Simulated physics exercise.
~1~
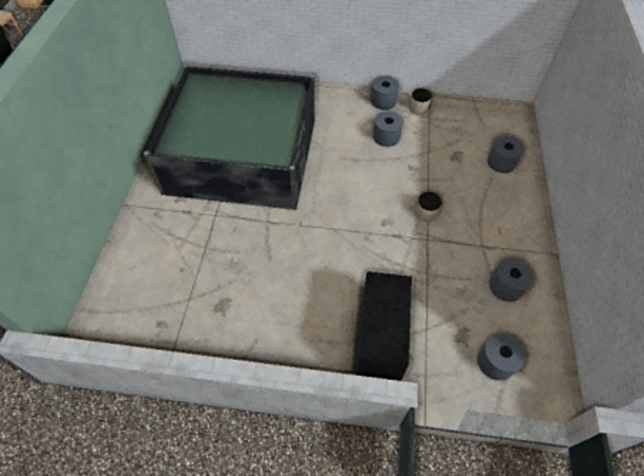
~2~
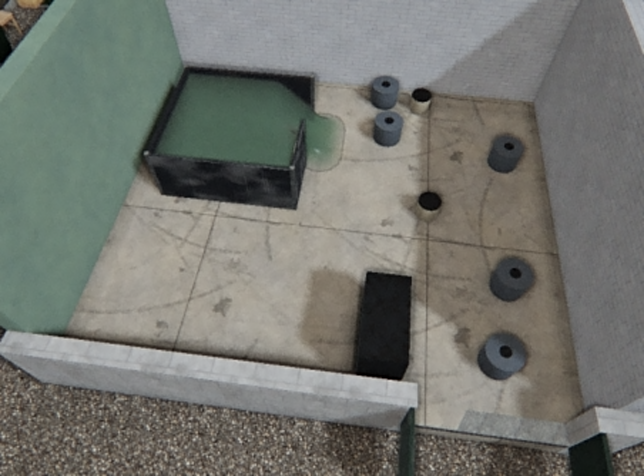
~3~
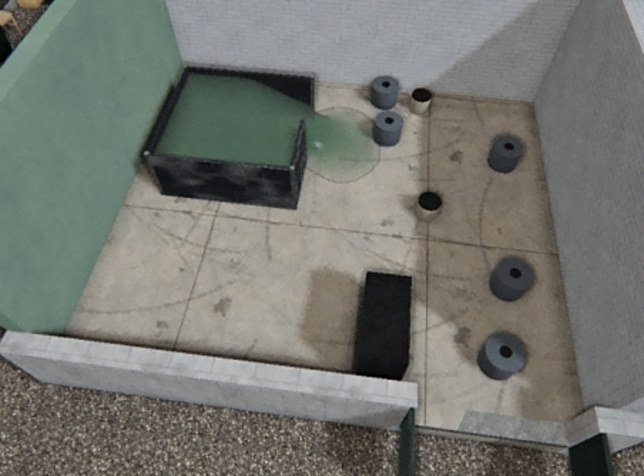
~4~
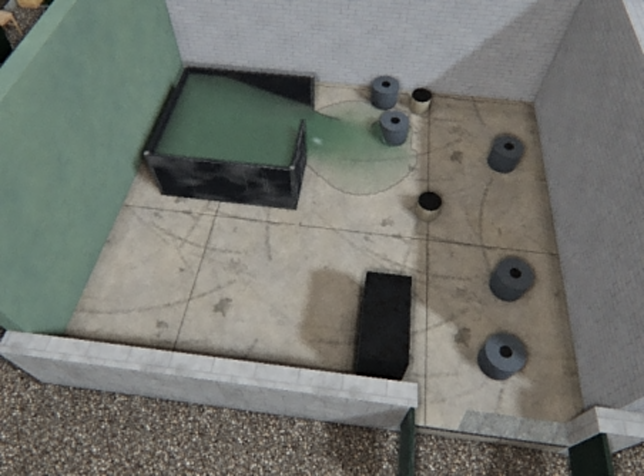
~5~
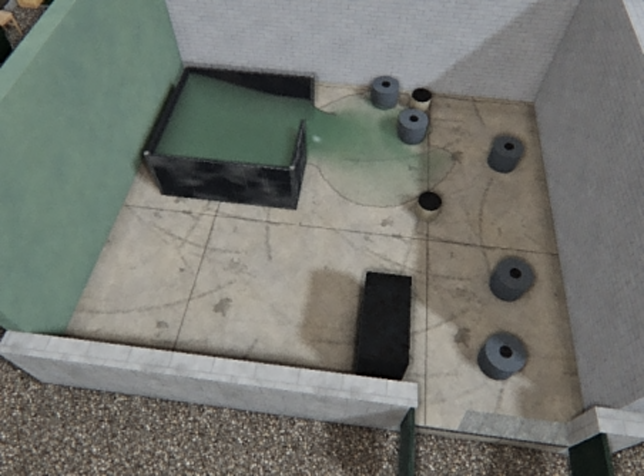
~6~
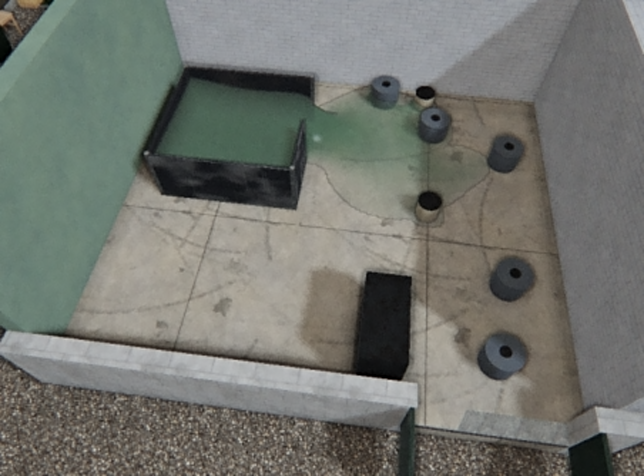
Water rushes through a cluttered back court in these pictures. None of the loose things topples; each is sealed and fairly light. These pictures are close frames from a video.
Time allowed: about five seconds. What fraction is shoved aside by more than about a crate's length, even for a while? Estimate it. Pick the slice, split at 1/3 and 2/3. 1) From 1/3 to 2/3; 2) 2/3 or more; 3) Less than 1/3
(2) 2/3 or more.
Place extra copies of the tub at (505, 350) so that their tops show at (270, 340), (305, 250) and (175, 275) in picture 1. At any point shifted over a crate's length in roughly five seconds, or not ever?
In sequence: Hardly budges; hardly budges; hardly budges.
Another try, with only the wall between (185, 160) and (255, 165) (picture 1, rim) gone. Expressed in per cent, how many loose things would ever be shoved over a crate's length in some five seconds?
Estimate: Close to 10 per cent.
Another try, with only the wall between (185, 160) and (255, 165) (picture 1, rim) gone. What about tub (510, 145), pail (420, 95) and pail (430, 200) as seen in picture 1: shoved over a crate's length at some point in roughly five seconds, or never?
Results in order: Stayed within it / stayed within it / moved that far.
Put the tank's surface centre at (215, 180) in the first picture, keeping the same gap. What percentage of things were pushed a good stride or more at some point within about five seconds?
I'd put it close to 100 percent.
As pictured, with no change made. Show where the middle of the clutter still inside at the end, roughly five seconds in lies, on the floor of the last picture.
I'd put it roughly at (468, 253).
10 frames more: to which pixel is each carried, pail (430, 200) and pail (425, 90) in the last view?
The tops should be near (500, 250) and near (539, 74).
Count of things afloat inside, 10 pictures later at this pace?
So that is 5.
A moment on, 2 of 7 are well off their spots; 1 afloat.
Next, 4 of 7 are well off their spots; 5 afloat.
Later, 6 of 7 are well off their spots; 5 afloat.
In the end, 7 of 7 are well off their spots, and 7 have been at some point; 4 afloat.
